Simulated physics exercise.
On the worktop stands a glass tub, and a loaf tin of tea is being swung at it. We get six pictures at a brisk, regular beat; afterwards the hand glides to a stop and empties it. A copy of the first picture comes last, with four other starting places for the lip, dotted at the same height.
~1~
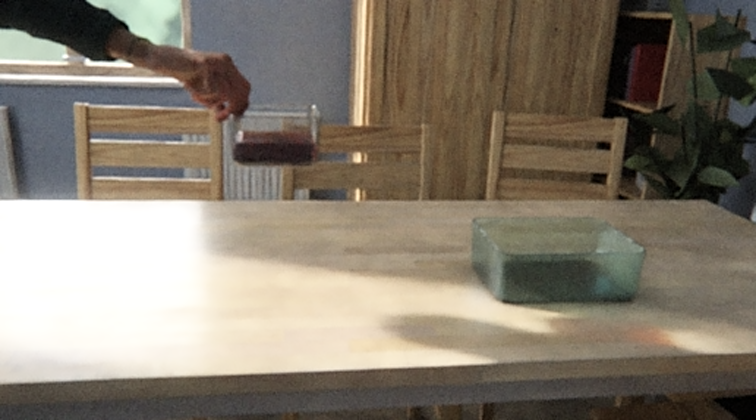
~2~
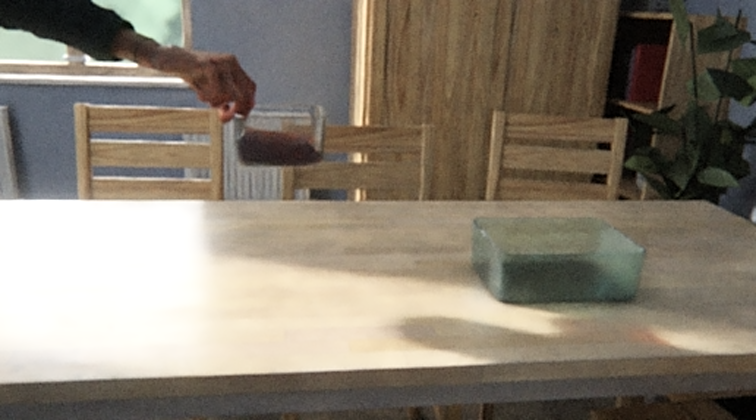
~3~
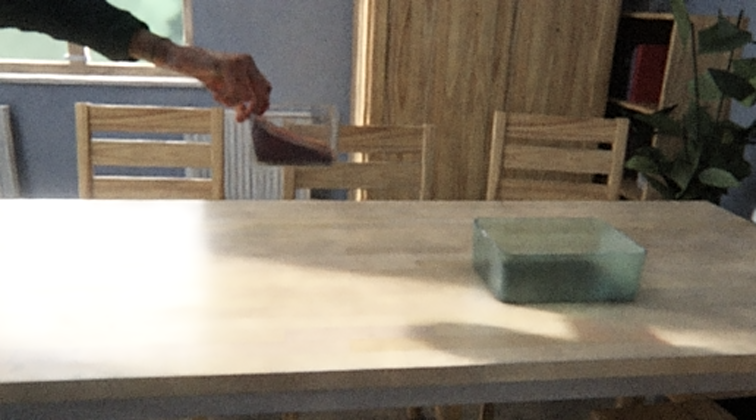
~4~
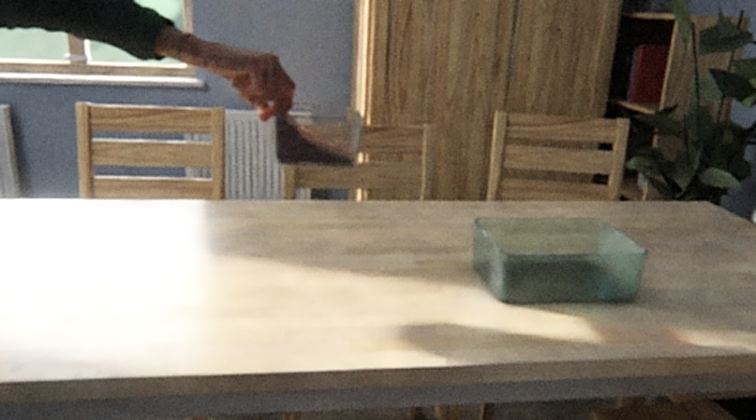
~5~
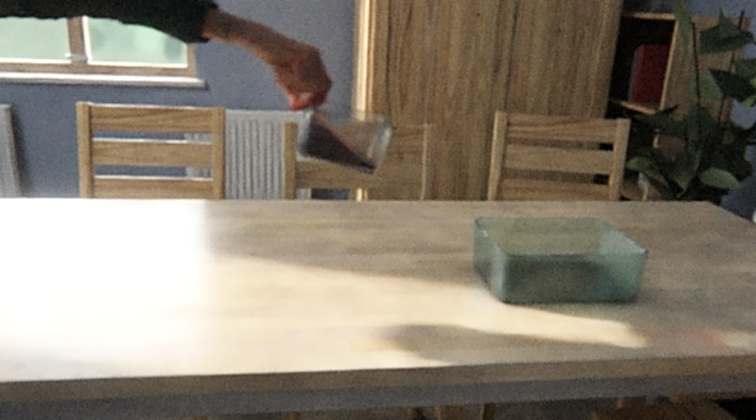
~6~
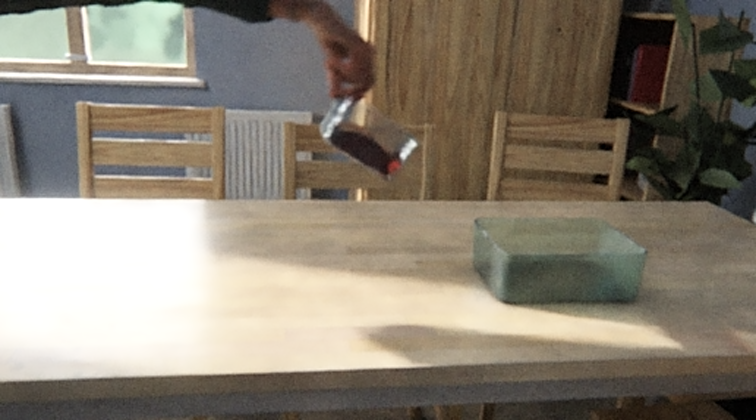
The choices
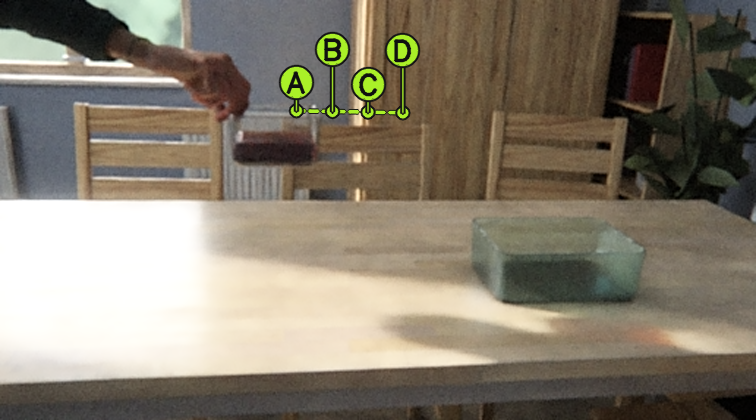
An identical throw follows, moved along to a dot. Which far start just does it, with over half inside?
A is the one.
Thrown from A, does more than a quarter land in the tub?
Yes.
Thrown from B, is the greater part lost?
No, not at all.
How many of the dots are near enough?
All of them.
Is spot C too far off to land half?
No.
On the marked copy, A at (296, 110); B at (332, 111); C at (368, 112); D at (402, 112).
For spot A, about 71 % lands in the tub, 20 % falls short and 9 % goes beside or beyond.
For spot B, about 80 % lands in the tub, 13 % falls short and 7 % goes beside or beyond.
For spot C, about 85 % lands in the tub, 9 % falls short and 6 % goes beside or beyond.
For spot D, about 63 % lands in the tub, 4 % falls short and 33 % goes beside or beyond.
